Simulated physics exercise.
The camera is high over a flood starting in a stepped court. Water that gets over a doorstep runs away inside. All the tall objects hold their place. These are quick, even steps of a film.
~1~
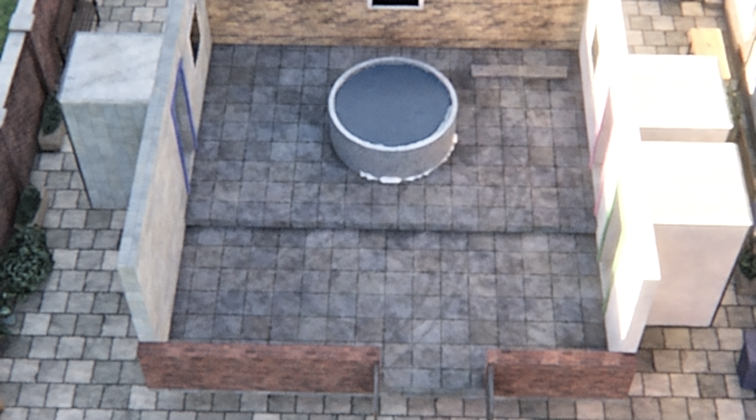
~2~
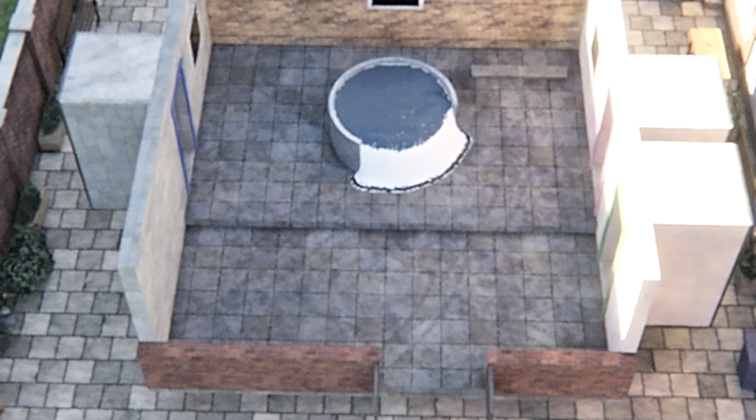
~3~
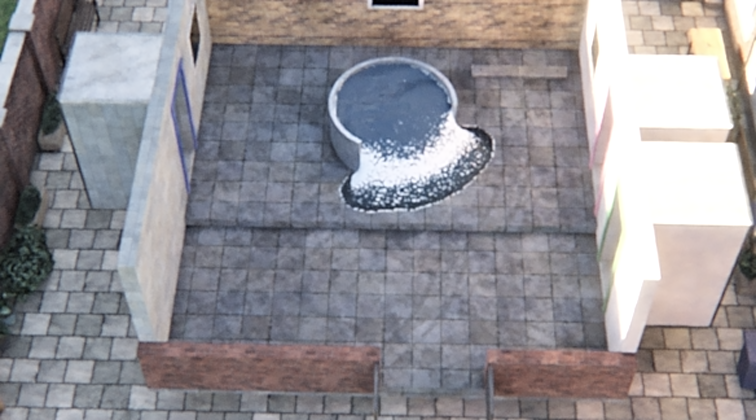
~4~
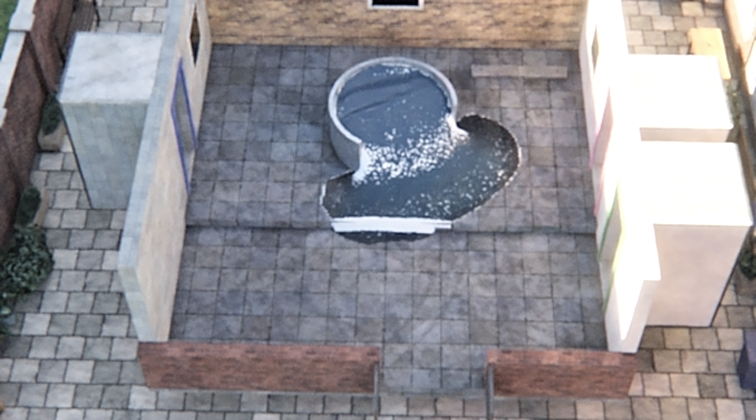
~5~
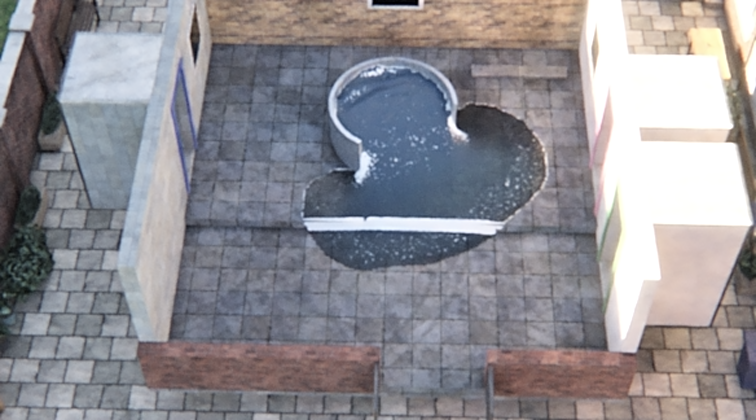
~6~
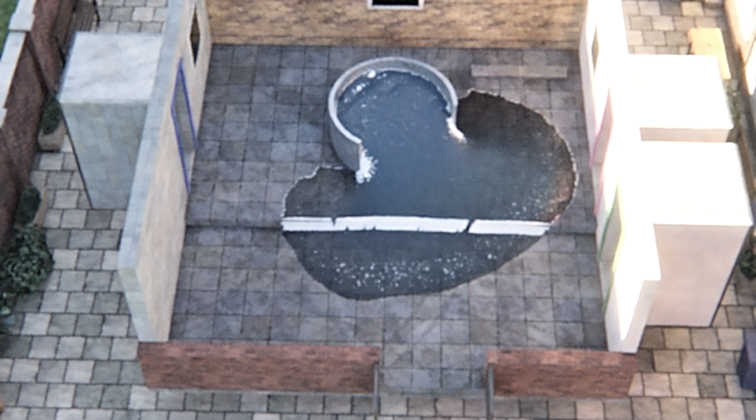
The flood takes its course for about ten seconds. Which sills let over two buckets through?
One by one: The blue door admits no more than that; the pink door admits no more than that; the green door lets in a lot.
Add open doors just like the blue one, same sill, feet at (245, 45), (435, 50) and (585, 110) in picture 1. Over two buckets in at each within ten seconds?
In that order: Keeps below it, takes less, stays under.
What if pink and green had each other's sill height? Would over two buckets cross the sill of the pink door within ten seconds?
My reading: Pink takes more.
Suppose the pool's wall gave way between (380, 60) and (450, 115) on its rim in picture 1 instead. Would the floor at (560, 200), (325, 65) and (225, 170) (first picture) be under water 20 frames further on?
One after the other: Covered, covered, not flooded.
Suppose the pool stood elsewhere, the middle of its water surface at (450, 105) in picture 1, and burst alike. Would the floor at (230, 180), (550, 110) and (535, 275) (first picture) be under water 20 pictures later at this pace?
In that order: No water, under water, under water.
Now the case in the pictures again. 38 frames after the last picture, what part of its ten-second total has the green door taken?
About 100 per cent.
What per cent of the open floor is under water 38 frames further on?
I make it 65 per cent.
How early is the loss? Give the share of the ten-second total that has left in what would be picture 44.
Some 85 per cent.
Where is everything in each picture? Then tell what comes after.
The first picture shows the round pool at (393, 106) is whole and still.
In the second picture, water pours out at (422, 163) and has run to (356, 179).
In the third picture, water pours out at (422, 165) and has run to (487, 139).
In the fourth picture, the front is at (326, 203), out from the gap at (422, 166).
In the fifth picture, water pours out at (422, 167) and has run to (338, 257).
In the sixth picture, the front is at (336, 287), out from the gap at (422, 166).
A moment on, water covers 50 % of the floor; the blue door not reached, the pink door wet at the sill, nothing in, the green door wet at the sill, nothing in.
Next, water covers 50 % of the floor; the blue door not reached, the pink door wet at the sill, nothing in, the green door under two buckets in.
Then, water covers 55 % of the floor; the blue door not reached, the pink door wet at the sill, nothing in, the green door over two buckets in.
Later, water covers 65 % of the floor; the blue door not reached, the pink door wet at the sill, nothing in, the green door over two buckets in.
In the end, water covers 60 % of the floor; the blue door not reached, the pink door wet at the sill, nothing in, the green door over two buckets in.
